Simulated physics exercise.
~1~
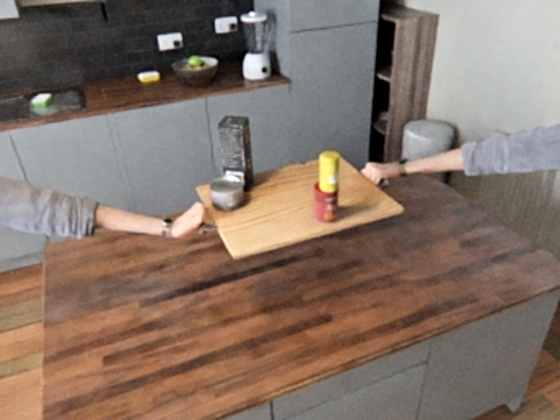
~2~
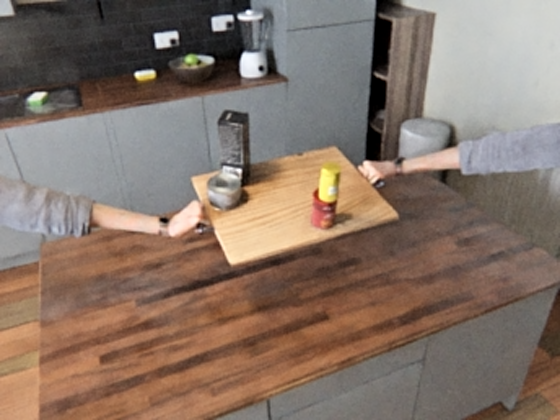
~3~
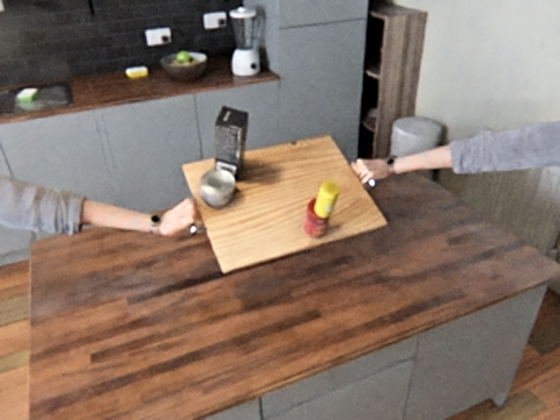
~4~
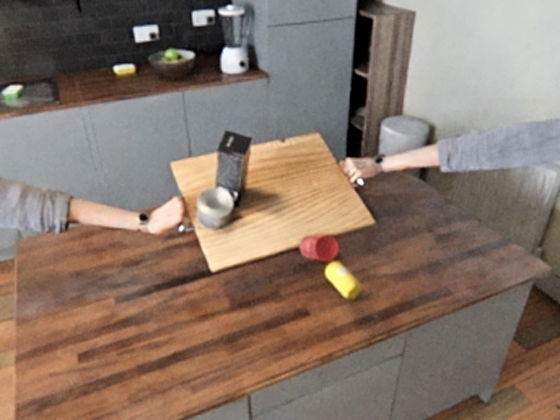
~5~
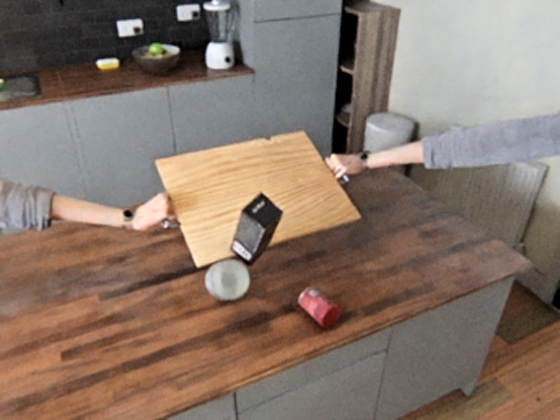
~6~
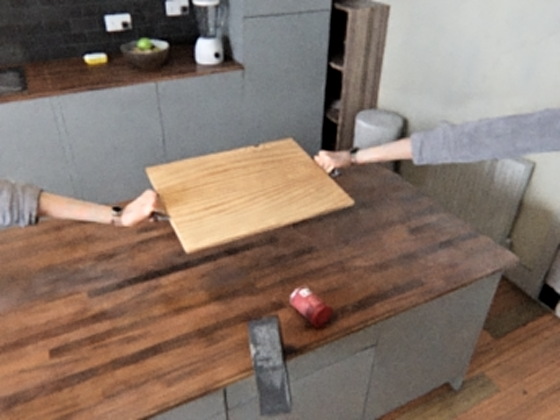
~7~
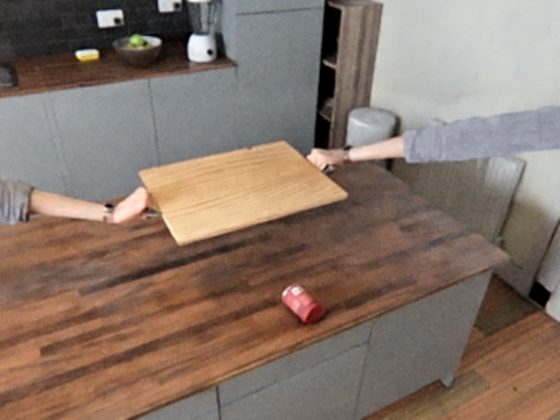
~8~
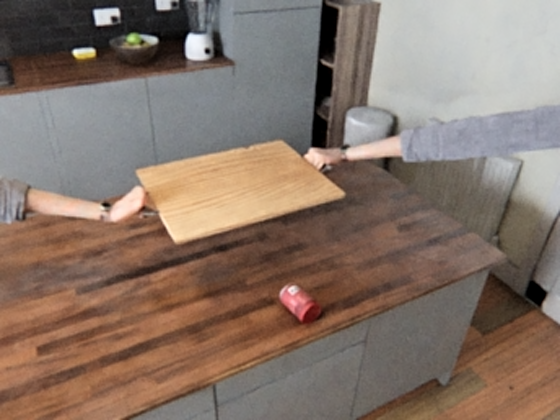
In a kitchen, two hands tipped a wooden board toward the near side above a counter, and a yellow shaker and red tin slid off first, then a grey tub and black carton; the board levelled out empty, with only the tin left lying below.
